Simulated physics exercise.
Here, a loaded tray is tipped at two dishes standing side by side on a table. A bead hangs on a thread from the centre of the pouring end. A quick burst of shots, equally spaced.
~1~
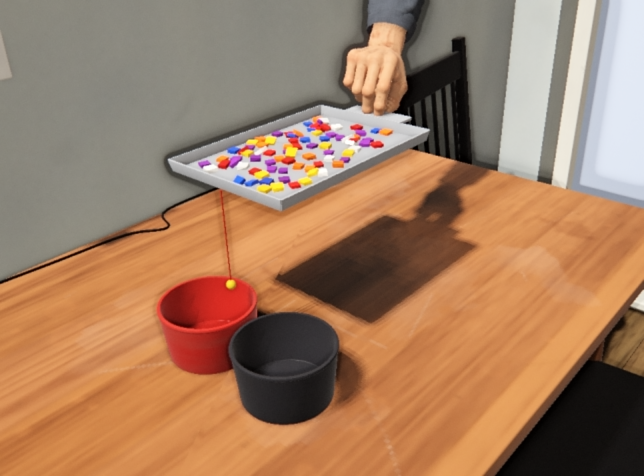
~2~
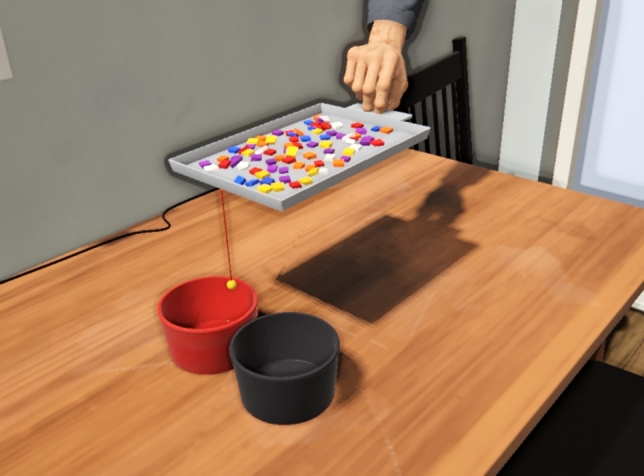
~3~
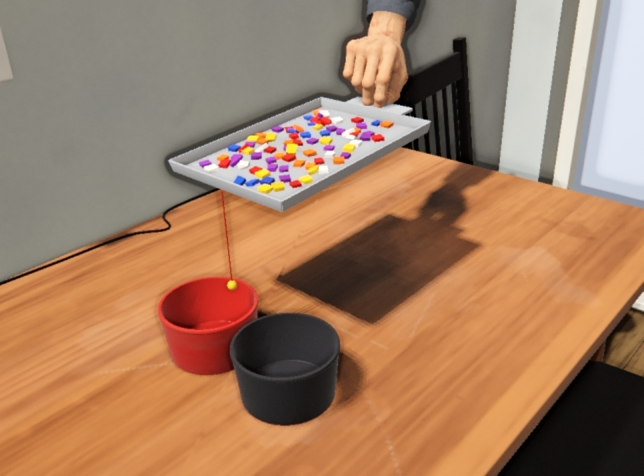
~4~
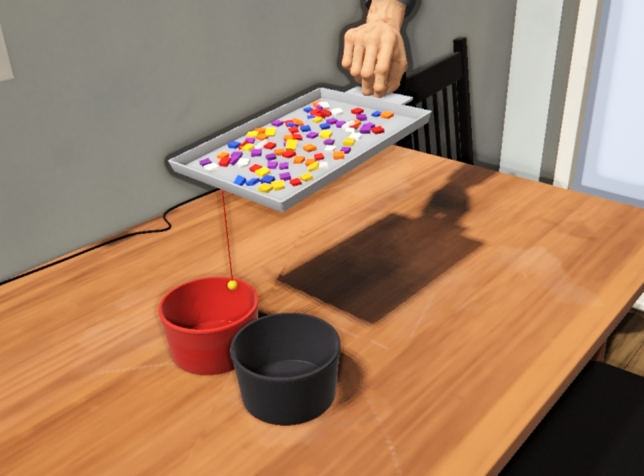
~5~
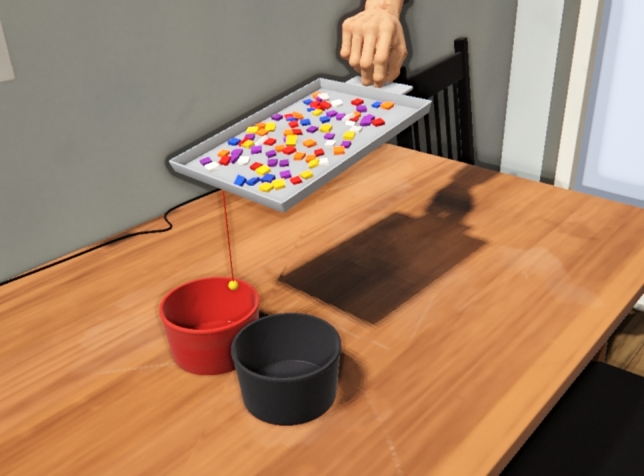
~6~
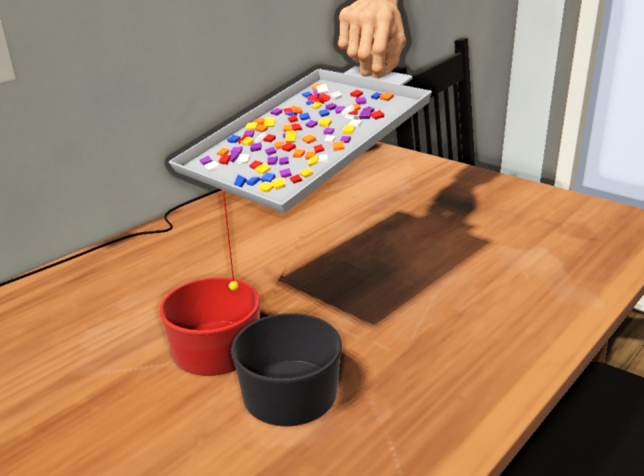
Tray of colourful mosaic tiles tilting slightly as a hand raises its far end, above red and black dishes on a wooden table.
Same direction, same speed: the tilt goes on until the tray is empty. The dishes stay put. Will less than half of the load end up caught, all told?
No, the greater share is caught.
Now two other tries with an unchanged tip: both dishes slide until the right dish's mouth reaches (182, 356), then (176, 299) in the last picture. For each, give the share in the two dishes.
20 and 50 in a hundred.
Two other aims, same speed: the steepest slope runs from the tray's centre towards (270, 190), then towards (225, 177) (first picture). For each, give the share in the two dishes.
Case one 90 %; case two 50 %.
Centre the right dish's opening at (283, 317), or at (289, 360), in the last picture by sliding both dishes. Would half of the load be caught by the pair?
Result, first setup: A minority share; second setup: A majority share.
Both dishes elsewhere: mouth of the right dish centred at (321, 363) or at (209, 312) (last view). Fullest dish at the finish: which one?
So: The one further left first, and the one further right second.
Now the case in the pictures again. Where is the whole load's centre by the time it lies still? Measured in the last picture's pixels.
Resting centre, last picture - approx. (212, 353).
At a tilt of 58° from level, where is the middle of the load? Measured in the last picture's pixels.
Around (230, 159).
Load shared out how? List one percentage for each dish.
Per hundred pieces: Left dish roughly 60, right dish roughly 20.
Just after the last frame, tray tipped steeply; almost all on the tray; just a few in the left dish; about a tenth in the air.
A moment on, tray tipped right over; roughly half on the tray; just a few in the right dish; about a tenth in the left dish; just a few outside both; roughly a quarter in the air.
Further on, tray tipped past a quarter turn; roughly a quarter in the right dish; roughly two thirds in the left dish; roughly a quarter outside both.
When it is over, tray tipped past a quarter turn; roughly a quarter in the right dish; roughly two thirds in the left dish; roughly a quarter outside both.
